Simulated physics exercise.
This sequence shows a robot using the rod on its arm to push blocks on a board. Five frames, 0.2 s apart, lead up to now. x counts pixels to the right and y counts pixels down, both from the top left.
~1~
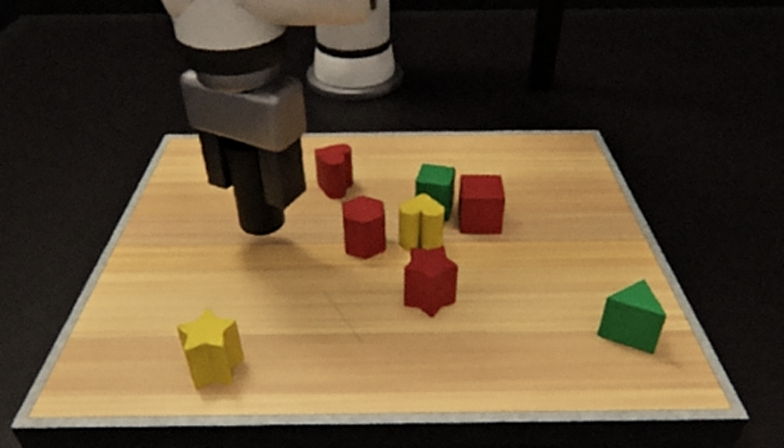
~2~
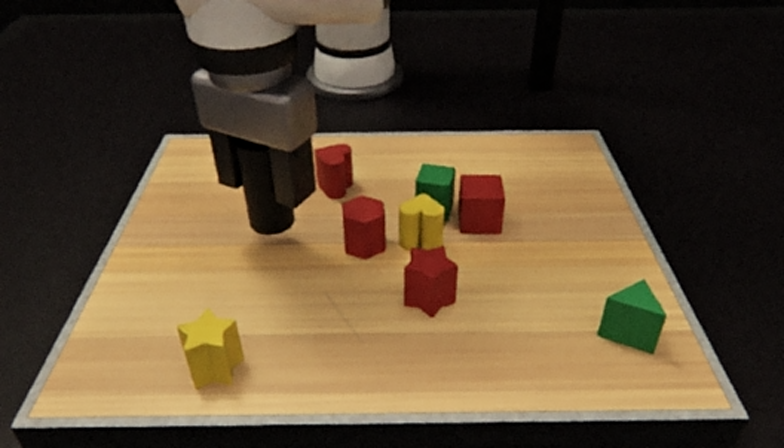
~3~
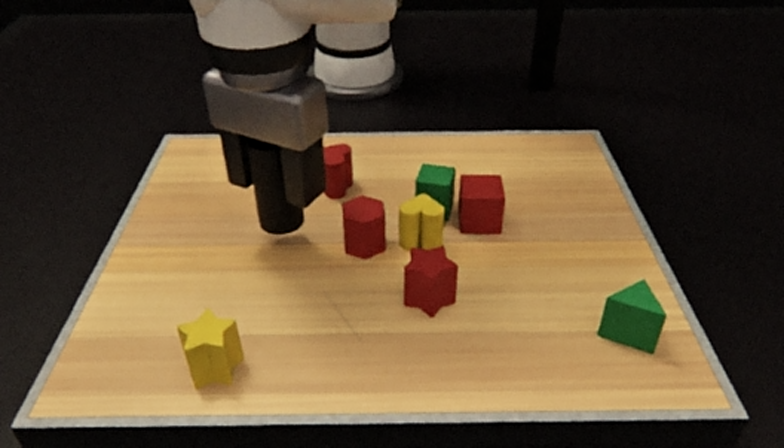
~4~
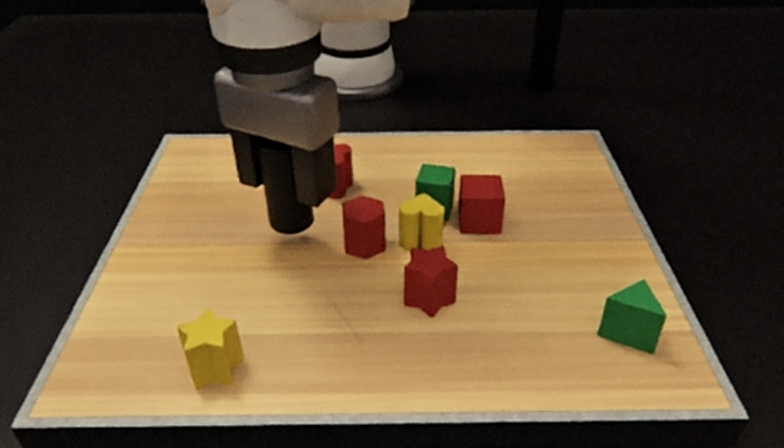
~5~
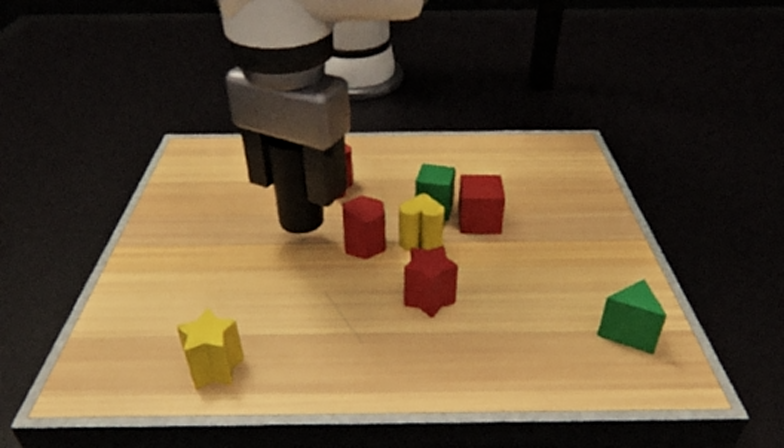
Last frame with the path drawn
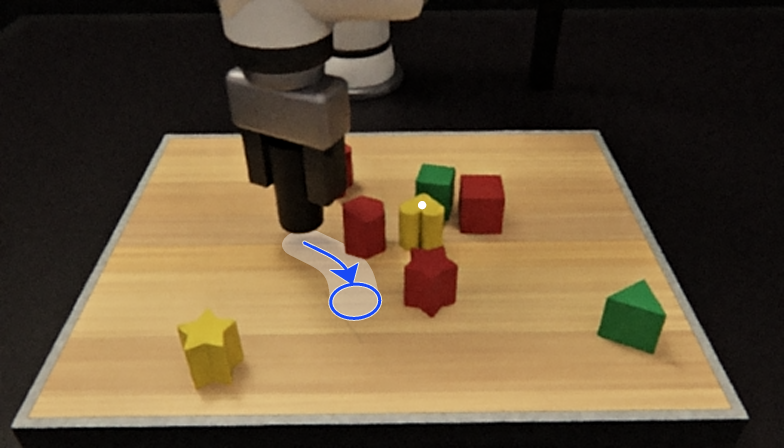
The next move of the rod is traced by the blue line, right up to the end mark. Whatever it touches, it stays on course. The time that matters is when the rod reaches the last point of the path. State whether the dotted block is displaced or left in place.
The block in question stays where it was by the end.
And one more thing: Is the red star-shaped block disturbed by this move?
Stays put.
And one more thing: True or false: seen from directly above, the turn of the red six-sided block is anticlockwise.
Verdict: True.
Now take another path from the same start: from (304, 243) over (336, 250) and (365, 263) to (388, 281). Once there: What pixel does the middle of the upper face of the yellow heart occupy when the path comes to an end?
That would be at about pixel (449, 202).
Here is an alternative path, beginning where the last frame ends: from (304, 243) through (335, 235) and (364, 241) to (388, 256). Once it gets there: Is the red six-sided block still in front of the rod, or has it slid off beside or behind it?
It sits in front of the rod.
Drawn move, from (304, 243) over (331, 256) and (350, 275) to (355, 301); the dot is on the yellow heart.
On the path given first. Halfway along, rod at (341, 243); red six-sided block at (377, 211), turned 35° anticlockwise.
At the end, rod at (354, 278); red six-sided block at (377, 211), turned 35° anticlockwise; yellow heart still; red star-shaped block still.
